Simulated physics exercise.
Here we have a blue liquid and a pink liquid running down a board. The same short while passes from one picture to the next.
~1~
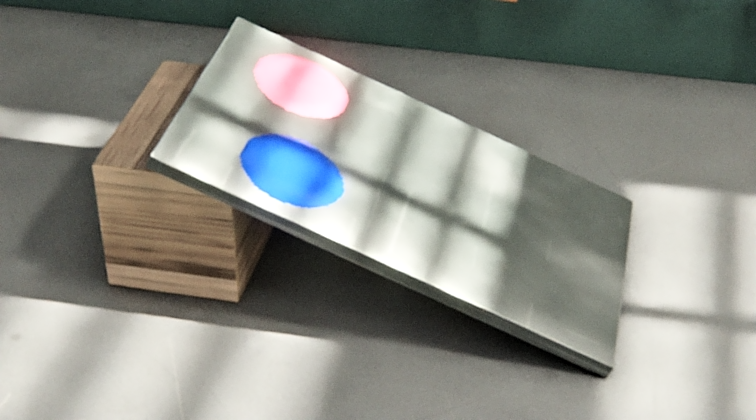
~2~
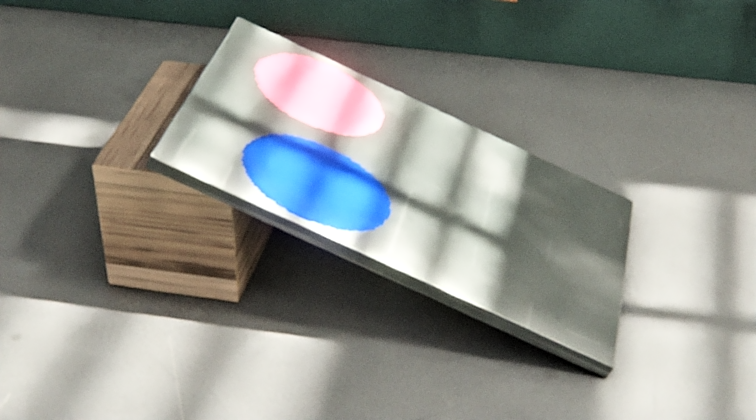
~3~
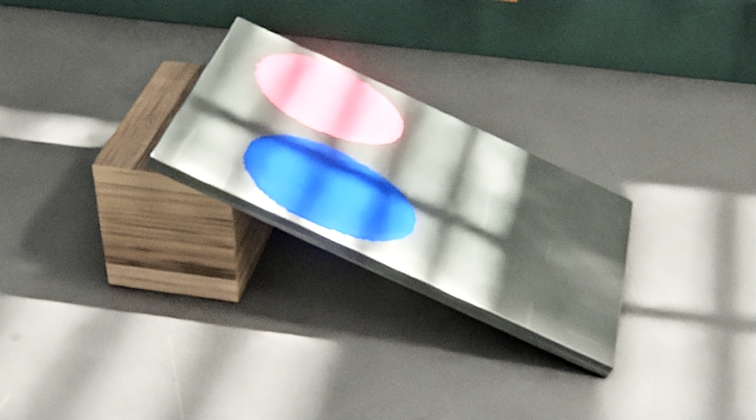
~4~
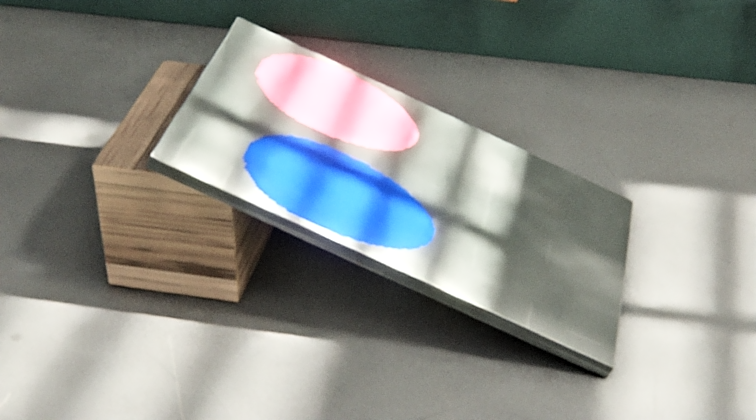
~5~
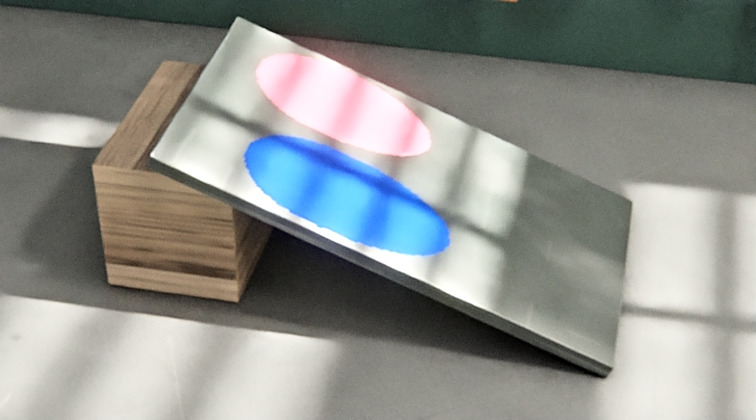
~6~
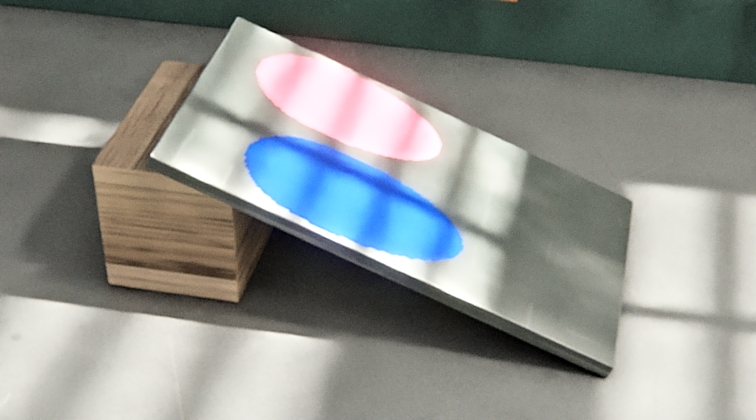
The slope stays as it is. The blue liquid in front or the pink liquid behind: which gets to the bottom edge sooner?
The nearer one gets there first.
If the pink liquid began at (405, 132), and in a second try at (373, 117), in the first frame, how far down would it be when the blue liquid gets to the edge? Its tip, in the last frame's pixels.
Around (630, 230) in the first try, (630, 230) in the second.
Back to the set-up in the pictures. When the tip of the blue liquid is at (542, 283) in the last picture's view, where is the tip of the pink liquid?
Roughly at (502, 176).
Next, the blue liquid is three quarters of the way down; the pink liquid is three quarters of the way down.
After that, the blue liquid is close to the edge; the pink liquid is three quarters of the way down.
Finally, the blue liquid is at the low edge; the pink liquid is three quarters of the way down.
